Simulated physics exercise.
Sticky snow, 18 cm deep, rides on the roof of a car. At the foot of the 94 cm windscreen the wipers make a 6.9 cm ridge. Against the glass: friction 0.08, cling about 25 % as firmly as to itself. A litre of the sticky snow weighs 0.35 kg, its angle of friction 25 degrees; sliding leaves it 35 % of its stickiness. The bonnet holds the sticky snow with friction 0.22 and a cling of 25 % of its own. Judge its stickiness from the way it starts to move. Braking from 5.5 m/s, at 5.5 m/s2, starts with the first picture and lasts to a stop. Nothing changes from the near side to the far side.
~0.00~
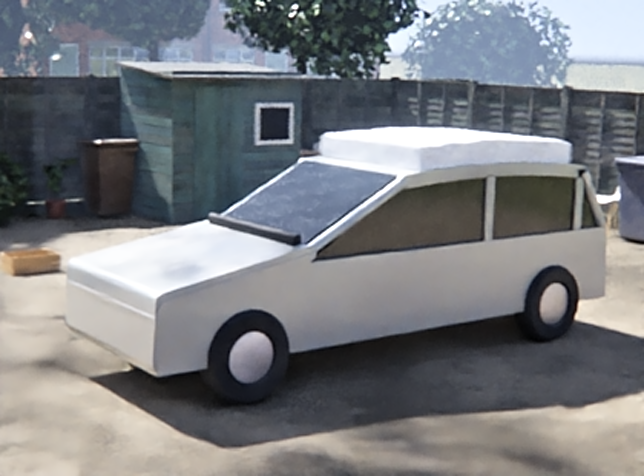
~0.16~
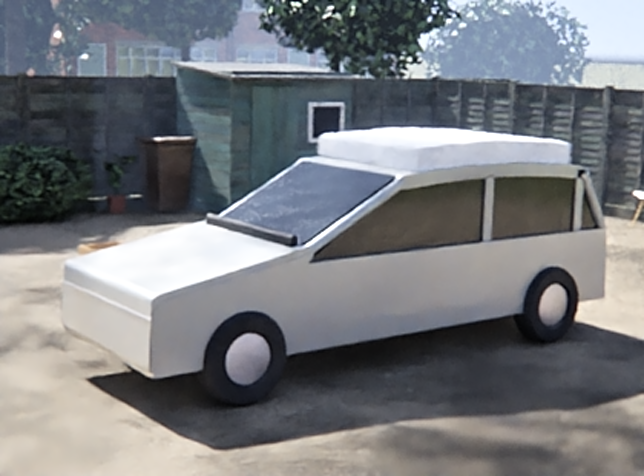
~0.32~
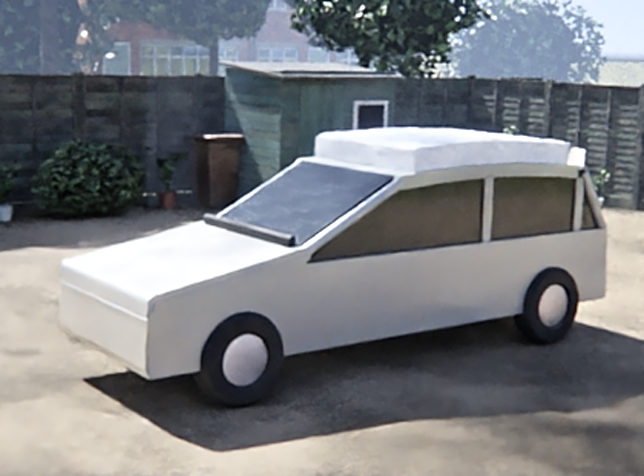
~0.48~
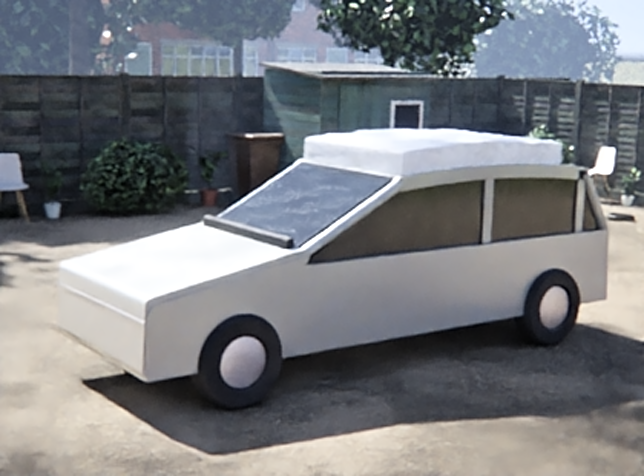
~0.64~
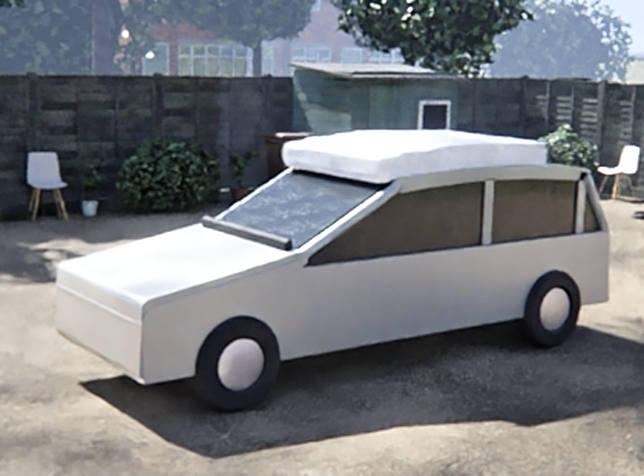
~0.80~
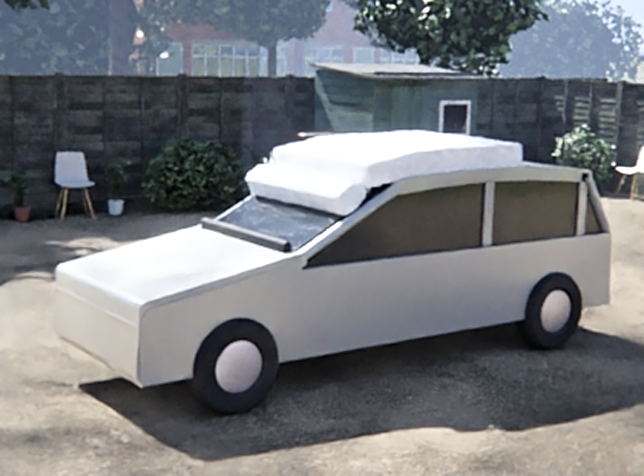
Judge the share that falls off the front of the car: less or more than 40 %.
Expect more than 40 %.
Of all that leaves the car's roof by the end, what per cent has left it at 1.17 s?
About 90 %.
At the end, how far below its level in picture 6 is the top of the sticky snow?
Roughly 50 cm.
By 1.17 s, 13 % of the snow is on the roof, 54 % on the glass, 33 % on the bonnet and none has gone off the nose.
By 1.62 s, none of the snow is on the roof, 7 % on the glass, 72 % on the bonnet and 21 % has gone off the nose.
By 2.06 s, none of the snow is on the roof, 7 % on the glass, 18 % on the bonnet and 76 % has gone off the nose.
By 2.50 s, none of the snow is on the roof, 7 % on the glass, 6 % on the bonnet and 88 % has gone off the nose.
By 3.70 s, at the end, none of the snow is on the roof, 6 % on the glass, 6 % on the bonnet and 88 % has gone off the nose.
